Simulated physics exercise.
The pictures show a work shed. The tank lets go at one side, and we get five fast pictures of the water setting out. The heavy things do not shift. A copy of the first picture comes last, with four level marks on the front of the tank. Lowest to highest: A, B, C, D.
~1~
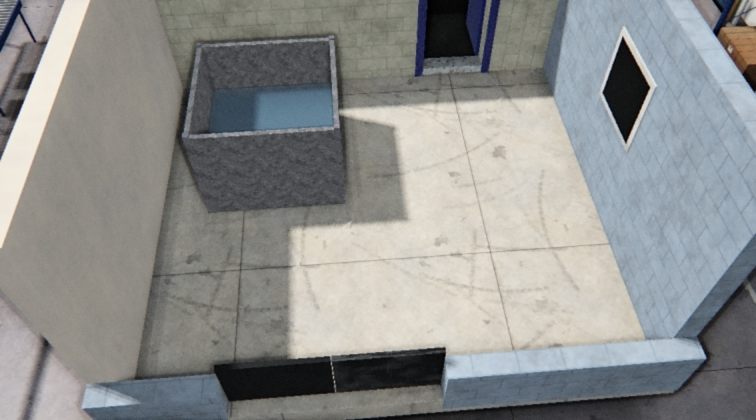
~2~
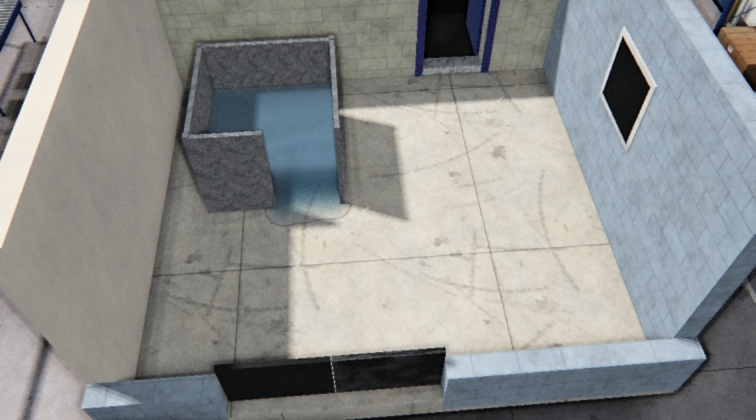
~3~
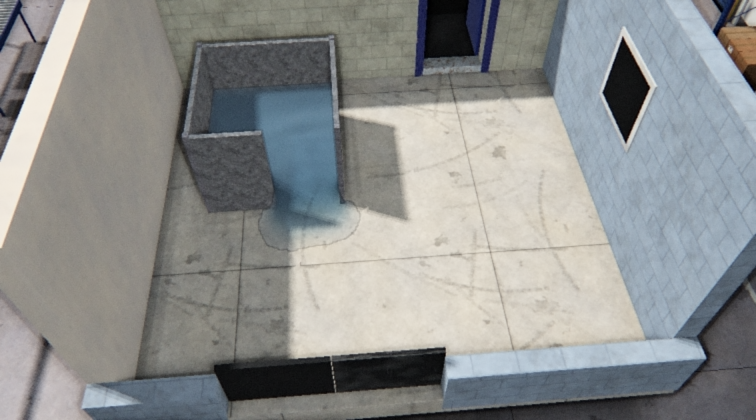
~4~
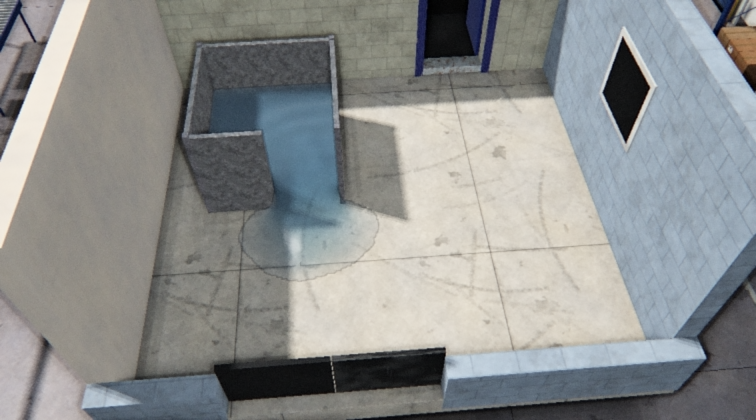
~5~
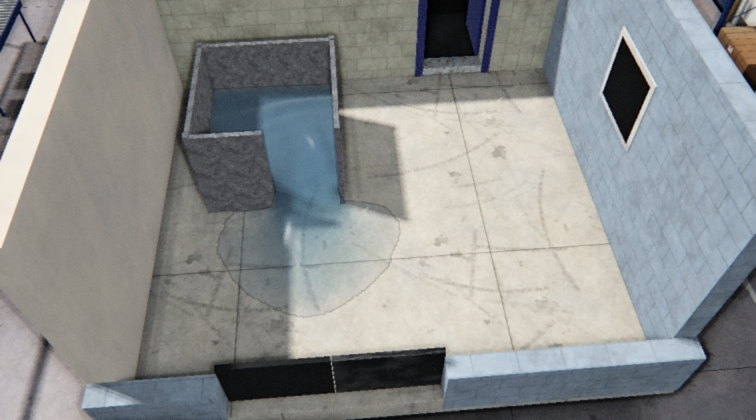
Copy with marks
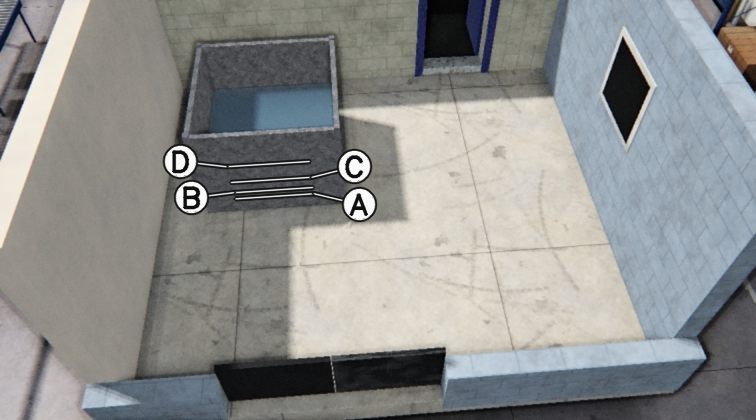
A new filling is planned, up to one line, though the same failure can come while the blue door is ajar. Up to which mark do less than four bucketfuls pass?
That is level D.
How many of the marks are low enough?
All of the four.
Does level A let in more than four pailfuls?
No, that is safe.
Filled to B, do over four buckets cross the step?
No, that is safe.
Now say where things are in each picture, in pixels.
In the first picture, water in the tank at rest, its middle at (272, 124); foot of the blue doorway at (451, 73); shut gate at (332, 363).
In the second picture, 1 % of the ground under water, visible out to (273, 213).
In the third picture, 3 % of the ground under water, visible out to (277, 240).
In the fourth picture, 6 % of the ground under water, visible out to (286, 272).
In the fifth picture, 10 % of the ground under water, visible out to (296, 307).
In white, A at (274, 196); B at (273, 190); C at (271, 179); D at (268, 164); from the bottom up A, B, C, D.
If A is chosen, nothing gets over.
If B is chosen, nothing gets over.
If C is chosen, nothing gets over.
If D is chosen, a splash gets over, under a bucket.
